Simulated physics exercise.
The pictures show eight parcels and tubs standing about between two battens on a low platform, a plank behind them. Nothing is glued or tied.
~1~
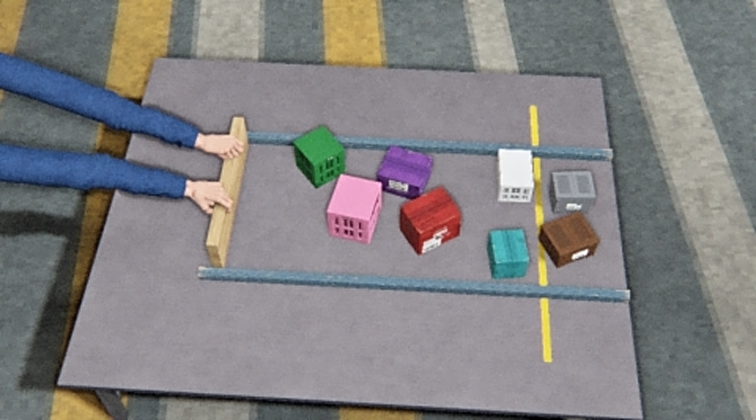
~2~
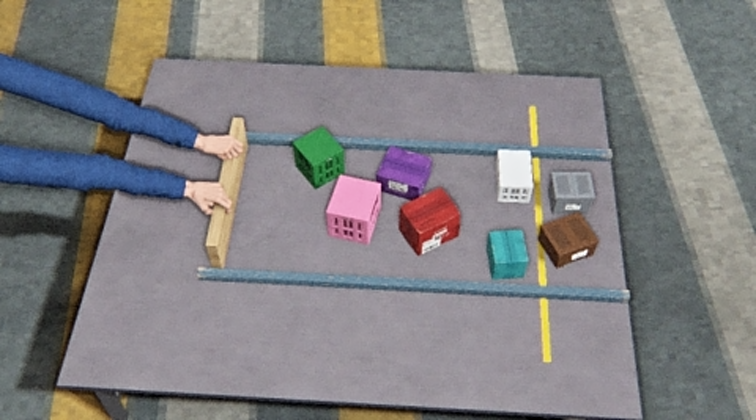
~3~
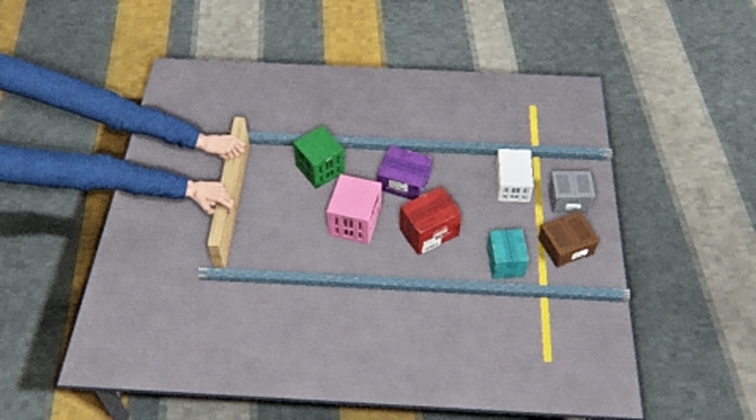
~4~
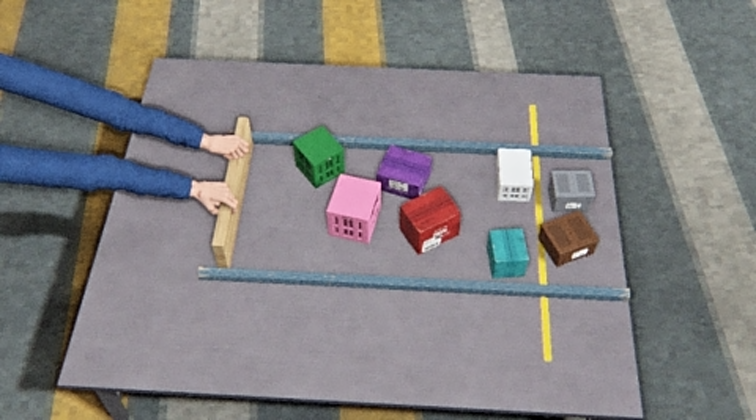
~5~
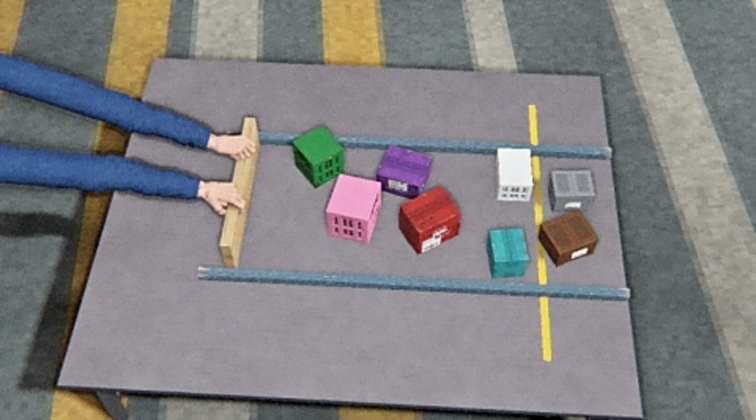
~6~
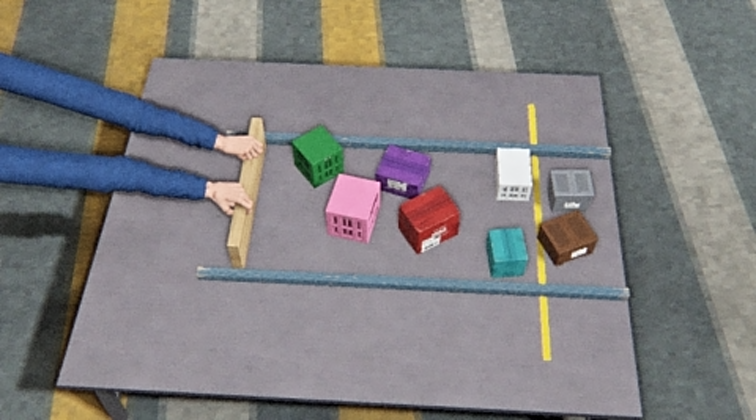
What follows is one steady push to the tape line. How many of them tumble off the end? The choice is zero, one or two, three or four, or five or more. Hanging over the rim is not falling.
The number that fall off is three or four.
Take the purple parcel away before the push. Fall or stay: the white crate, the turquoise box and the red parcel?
The white crate is kept, the turquoise box does not fall, the red parcel stays on.
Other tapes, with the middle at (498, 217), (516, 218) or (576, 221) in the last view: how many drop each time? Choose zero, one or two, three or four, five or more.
In that order: Just one or two; either one or two; at least five.
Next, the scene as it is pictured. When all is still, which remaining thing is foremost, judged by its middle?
The red parcel ends nearest.
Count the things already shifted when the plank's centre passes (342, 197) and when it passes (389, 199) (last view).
At the one place 3, at the other 4.
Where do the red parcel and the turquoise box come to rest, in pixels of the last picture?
Near (610, 232) and (560, 265).
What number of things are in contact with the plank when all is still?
In contact: 3.
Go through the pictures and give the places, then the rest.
The first frame shows grey tote (571, 193); brown tote (568, 240); white crate (514, 176); plank (229, 191); tape (540, 221).
The second frame shows brown tote (567, 240); pink crate (354, 210).
The third frame shows white crate (514, 176); red parcel (430, 221).
The fourth frame shows grey tote (571, 192); green crate (319, 157).
The fifth frame shows brown tote (567, 239); turquoise box (507, 254).
The sixth frame shows grey tote (570, 192); brown tote (567, 238); white crate (513, 174); plank (248, 192); tape (539, 219).
A little later, none off yet; grey tote at rest near (570, 192); brown tote at rest near (567, 238); white crate at rest near (513, 174).
Next, none off yet; grey tote shifted about its own width near (618, 195); brown tote shifted about its own width near (601, 245); white crate shifted about its own width near (581, 178).
When it is over, the number that fall off is three or four; down, white crate, brown tote and grey tote.
